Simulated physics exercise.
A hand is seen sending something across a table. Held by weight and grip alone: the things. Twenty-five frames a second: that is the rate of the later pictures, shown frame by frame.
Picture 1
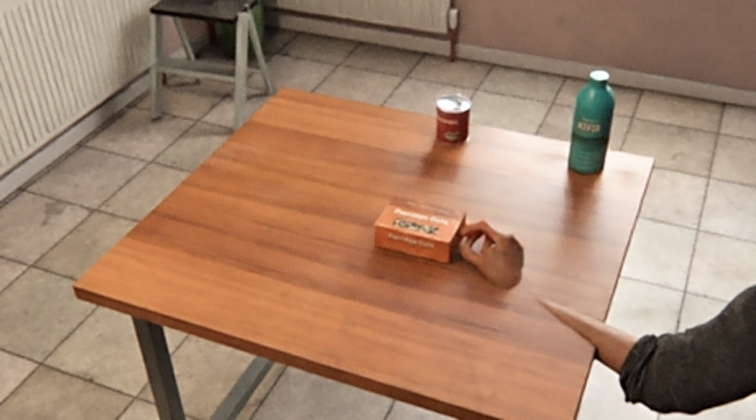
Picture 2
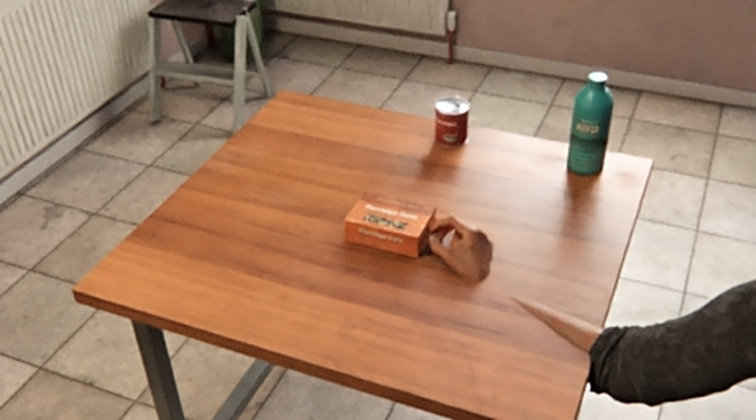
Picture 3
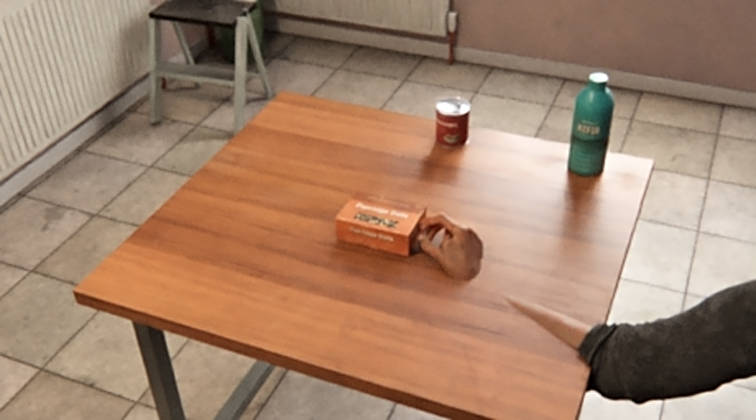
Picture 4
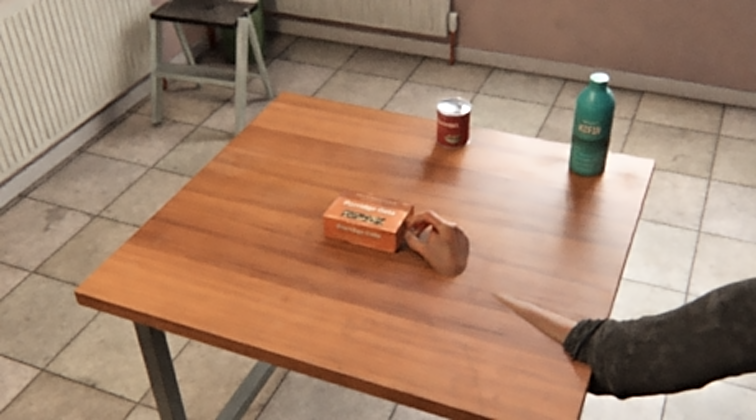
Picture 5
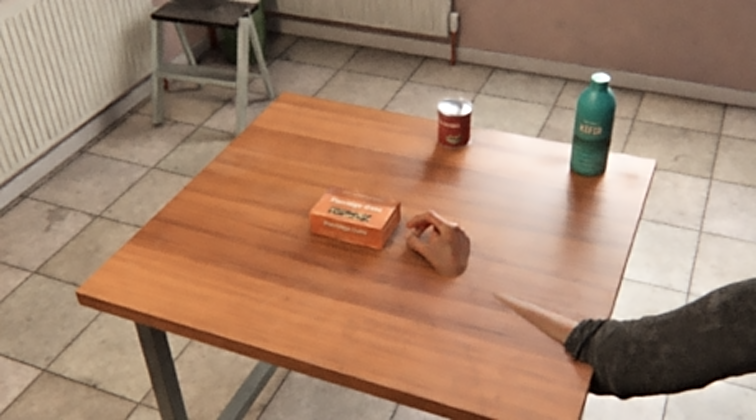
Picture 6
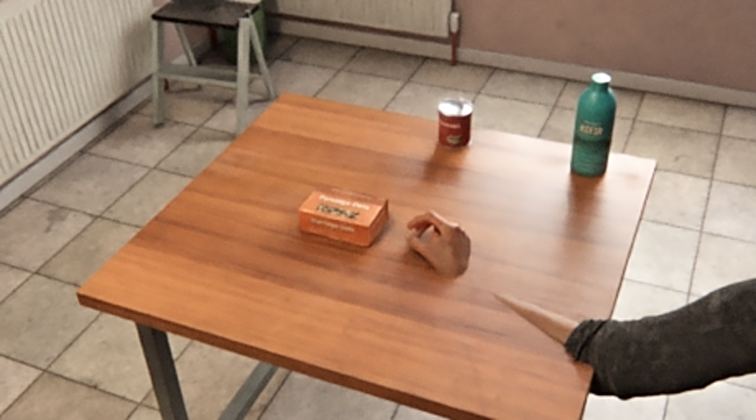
The clip opens on a wooden table with a hand against the right side of an orange packet, a red can and a green bottle standing behind. The hand pushes the packet to the left across the tabletop, then stays still as the packet slides slightly farther left, leaving a gap between them.
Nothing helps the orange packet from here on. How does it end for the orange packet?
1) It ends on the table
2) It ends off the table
Option 1: It ends on the table.
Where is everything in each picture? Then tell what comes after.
The first picture shows under the hand; orange packet (421, 229).
The second picture shows under the hand; orange packet (391, 224).
The third picture shows under the hand; orange packet (382, 223).
The fourth picture shows orange packet (369, 220).
The fifth picture shows orange packet (356, 217) moved a little.
The sixth picture shows orange packet (344, 214) moved a little.
Then, 0.10 s later than the last frame, orange packet moved about its own width near (322, 209).
Then, 0.20 s later than the last frame, orange packet moved about its own width near (313, 207).
When it is over, moved from the start, orange packet. End places, in pixels of the last picture, orange packet near (312, 207).
